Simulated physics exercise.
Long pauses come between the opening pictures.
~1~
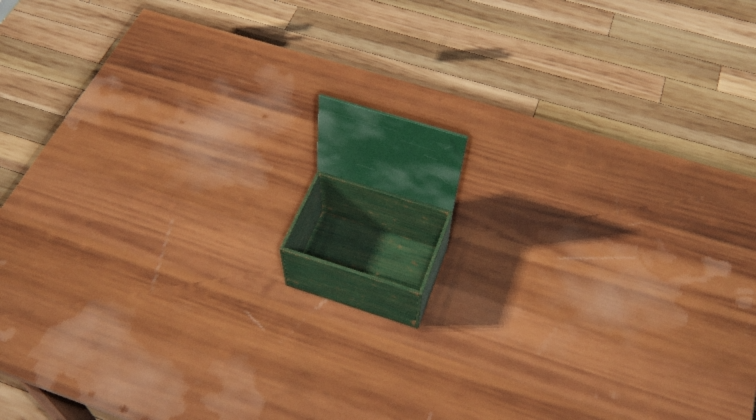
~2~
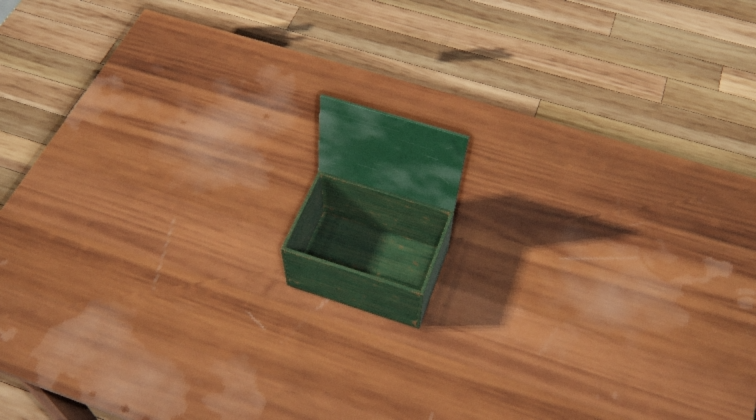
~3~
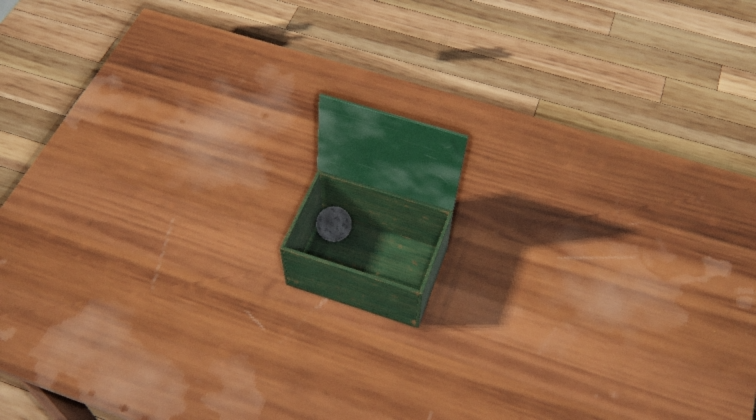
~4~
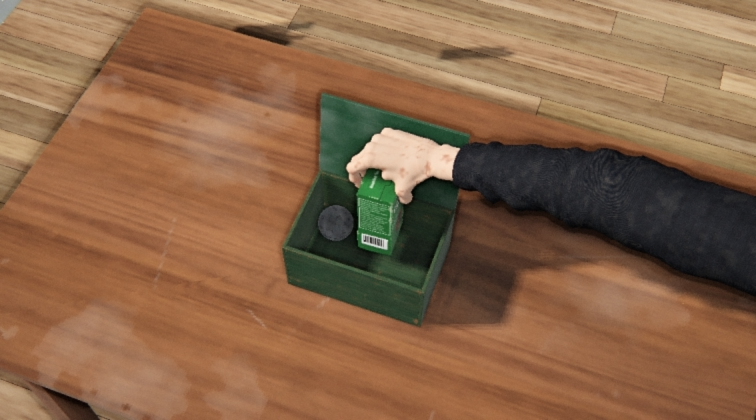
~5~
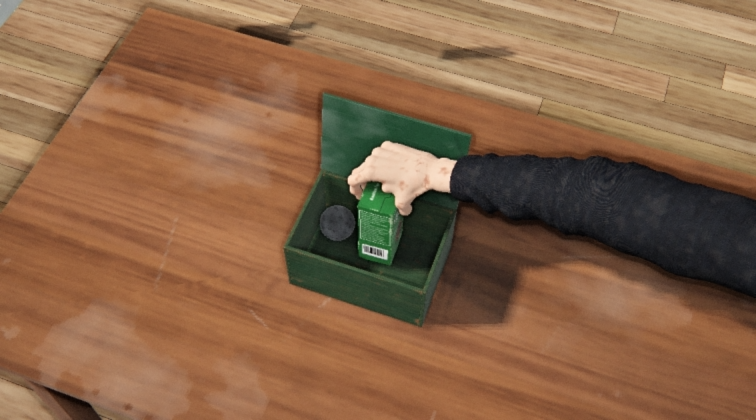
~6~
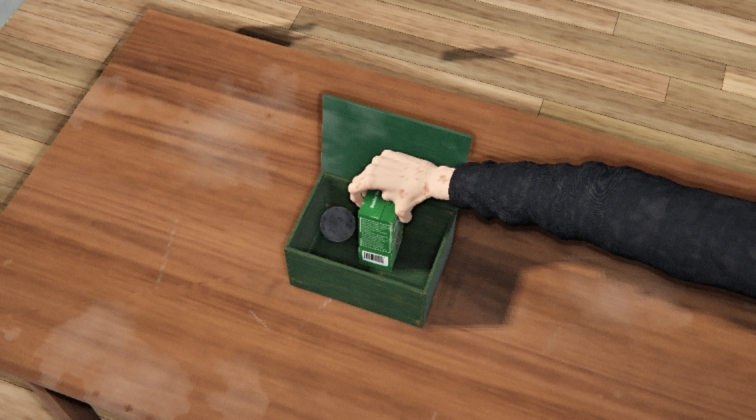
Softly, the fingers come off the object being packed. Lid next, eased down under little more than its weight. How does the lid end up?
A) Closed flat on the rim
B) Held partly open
The answer is B.
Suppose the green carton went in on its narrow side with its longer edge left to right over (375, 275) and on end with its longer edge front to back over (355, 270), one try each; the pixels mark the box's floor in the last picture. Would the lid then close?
On the first try the lid goes all the way down, and on the second it stays partly open.
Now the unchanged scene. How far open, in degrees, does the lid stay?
Angle: About 30°.
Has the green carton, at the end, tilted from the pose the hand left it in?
Simply put, the green carton gets tilted.
Then, 1.20 s past the last view, lid starting down.
Then, 1.80 s past the last view, lid 59° above the rim; green carton rocked 6° from its first pose near (380, 231).
Then, 2.40 s past the last view, lid 41° above the rim; green carton rocked 18° from its first pose near (376, 239).
Finally, lid 28° above the rim; moved from the start, green carton; grey ball still in place. Final places as the last picture's camera would see them, green carton near (374, 249).
